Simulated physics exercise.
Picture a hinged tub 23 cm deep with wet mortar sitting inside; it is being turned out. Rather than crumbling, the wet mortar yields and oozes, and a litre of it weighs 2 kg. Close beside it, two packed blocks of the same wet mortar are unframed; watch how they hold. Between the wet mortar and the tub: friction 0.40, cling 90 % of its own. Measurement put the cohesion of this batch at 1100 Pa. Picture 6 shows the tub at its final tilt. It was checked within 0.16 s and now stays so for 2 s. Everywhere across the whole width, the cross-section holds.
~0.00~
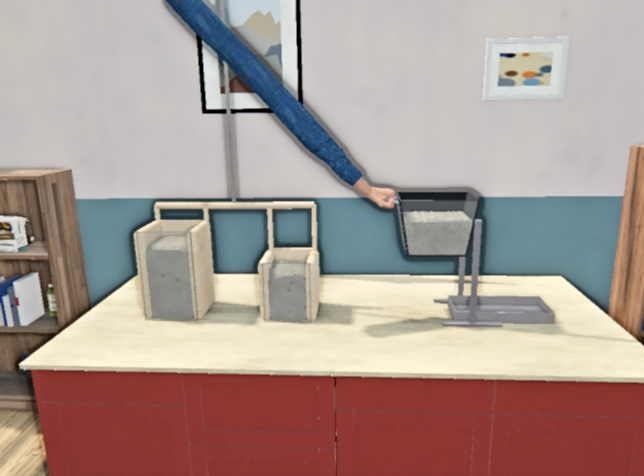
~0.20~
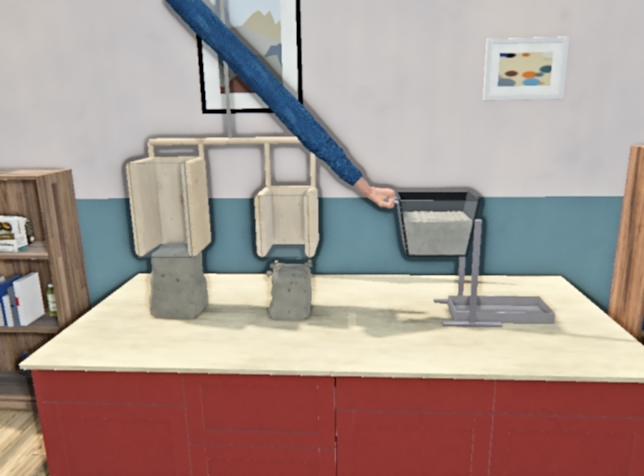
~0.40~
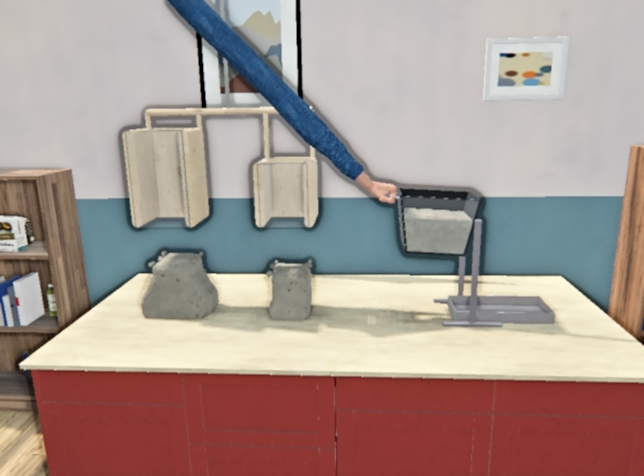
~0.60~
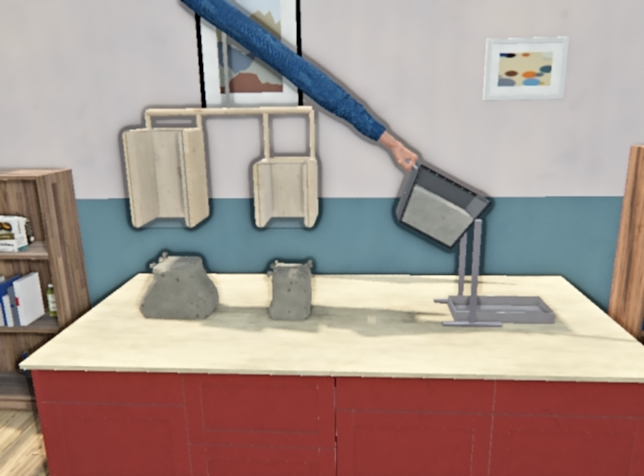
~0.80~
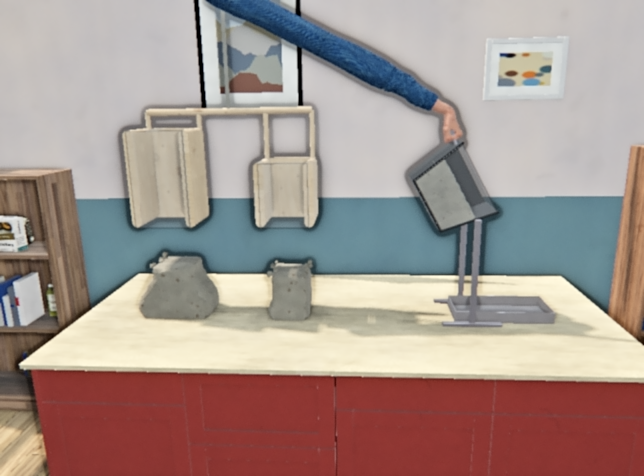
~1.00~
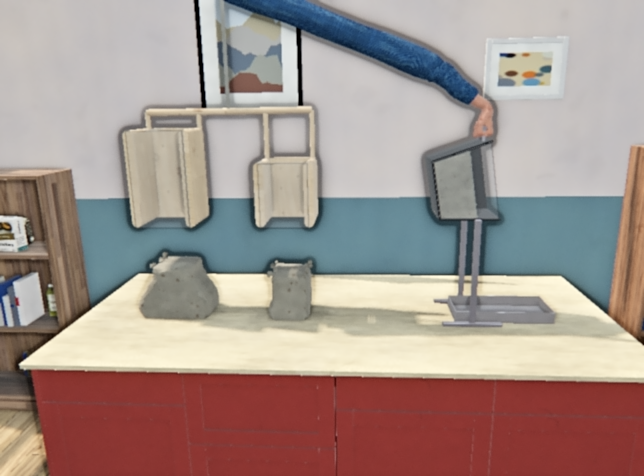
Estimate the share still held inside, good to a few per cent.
I would say about 100 percent.
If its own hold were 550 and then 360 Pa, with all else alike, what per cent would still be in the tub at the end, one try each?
70 in a hundred, followed by 60 in a hundred.
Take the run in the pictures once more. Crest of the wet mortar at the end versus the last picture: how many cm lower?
The top ends up some 0 cm below its level in the last picture.
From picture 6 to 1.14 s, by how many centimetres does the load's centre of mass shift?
About 0 cm.
After 1.14 s, the tub is at 81 degrees and holds 100 %.
After 1.31 s, the tub is at 81 degrees and holds 100 %.
After 1.48 s, the tub is at 81 degrees and holds 100 %.
After 1.65 s, the tub is at 81 degrees and holds 100 %.
After 3.00 s, the tub is at 81 degrees and holds 100 %.
